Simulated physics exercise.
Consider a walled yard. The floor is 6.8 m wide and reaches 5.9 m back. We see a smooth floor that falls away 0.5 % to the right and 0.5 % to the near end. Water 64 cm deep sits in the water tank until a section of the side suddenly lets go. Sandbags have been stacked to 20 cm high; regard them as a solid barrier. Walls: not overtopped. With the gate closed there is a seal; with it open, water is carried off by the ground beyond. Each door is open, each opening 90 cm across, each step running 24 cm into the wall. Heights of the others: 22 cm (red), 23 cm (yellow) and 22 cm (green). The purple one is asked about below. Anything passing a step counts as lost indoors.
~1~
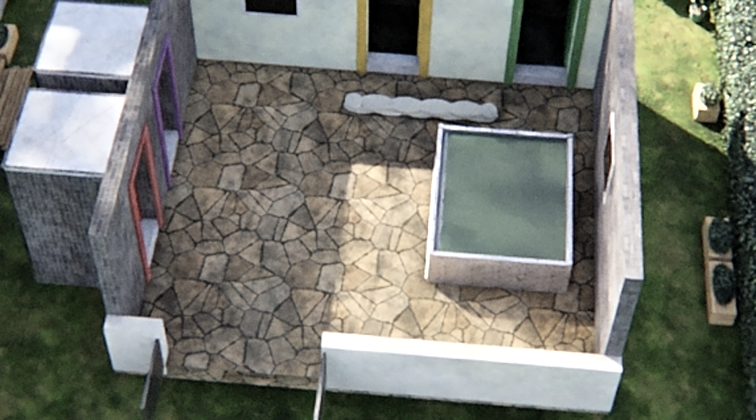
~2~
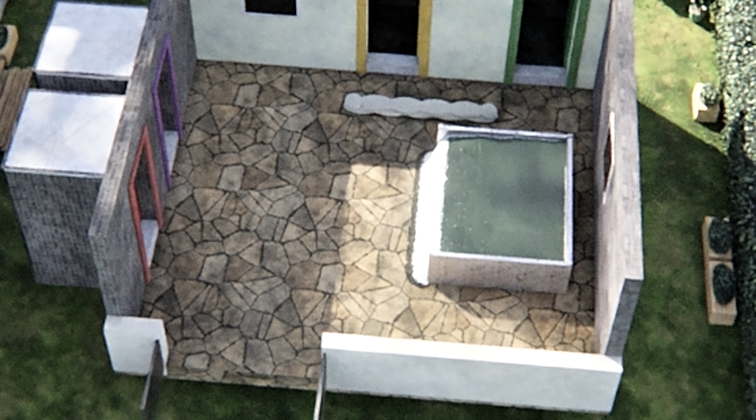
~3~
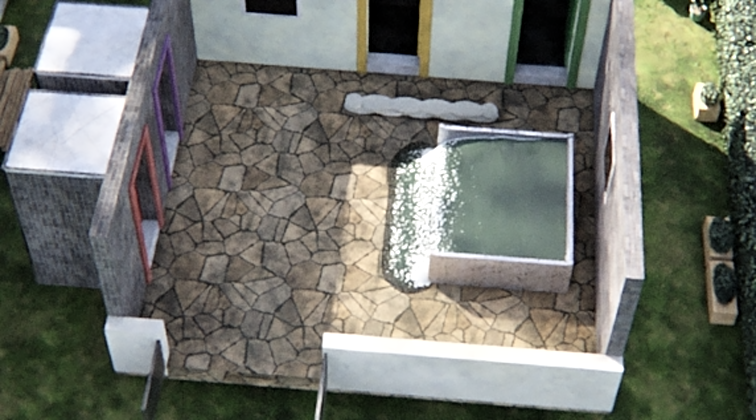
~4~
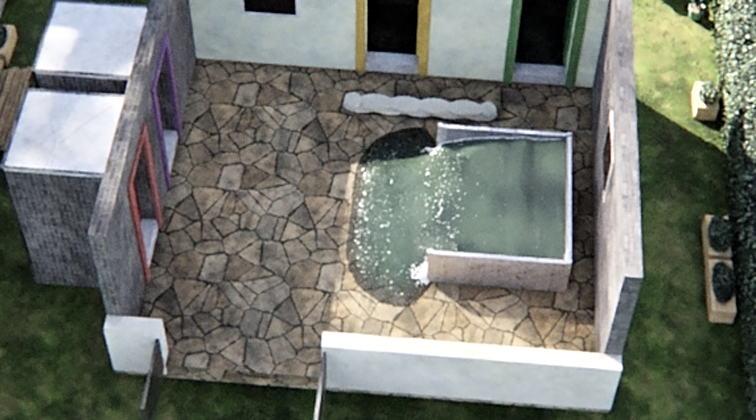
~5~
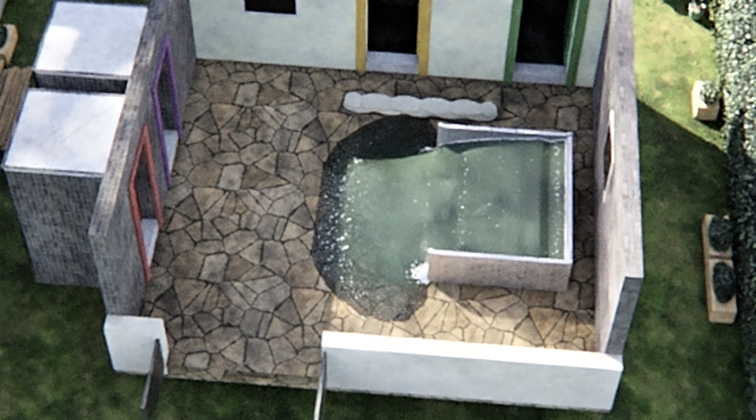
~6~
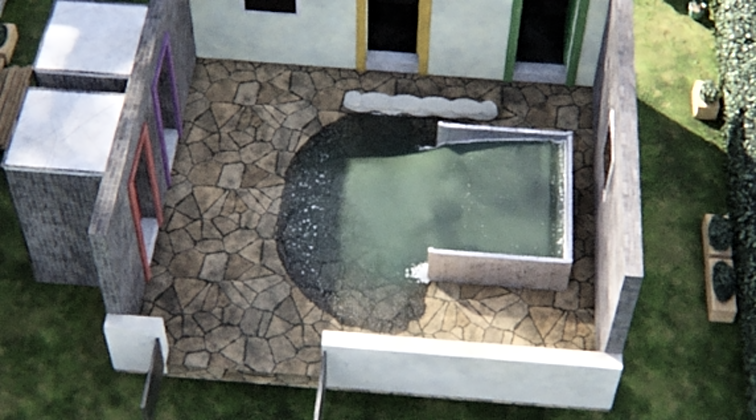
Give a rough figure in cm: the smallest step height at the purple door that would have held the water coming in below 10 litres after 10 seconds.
25 cm.
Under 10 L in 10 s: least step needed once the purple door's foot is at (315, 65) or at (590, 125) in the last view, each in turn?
Minimums: About 8.0 cm and 11.5 cm.
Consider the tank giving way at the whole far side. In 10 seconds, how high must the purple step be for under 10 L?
I'd say close to 11.0 cm.
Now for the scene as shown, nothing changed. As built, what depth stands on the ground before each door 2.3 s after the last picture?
Centimetres: Red = 25, yellow = 0, green = 0, purple = 25.
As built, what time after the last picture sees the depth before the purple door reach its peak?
It peaks at about 1.4 s.
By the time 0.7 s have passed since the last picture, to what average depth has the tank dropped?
Roughly 33 cm.
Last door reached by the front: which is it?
The green one comes last.
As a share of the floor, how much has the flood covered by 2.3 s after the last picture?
Near 65 per cent is wet.
Then, 0.7 s after the last picture water covers 50 % of the floor, deepest (27 cm) near (165, 202); 19 cm at the purple door, 0 litres in over its 22 cm step.
Then, 2.3 s after the last picture water covers 65 % of the floor, deepest (37 cm) near (133, 346); 25 cm at the purple door, 22 litres in over its 22 cm step.
Then, 9.3 s after the last picture water covers 95 % of the floor, deepest (18 cm) near (562, 371); 4 cm at the purple door, 27 litres in over its 22 cm step.
At the purple door as built, the water peaked near 30 cm, 1.3 s after the last picture.
Run again over the same 10 s with other heights there, 20 litres in over 23 cm, 0 litres over 31 cm. The limit of 10 litres is kept from about 25 cm up.
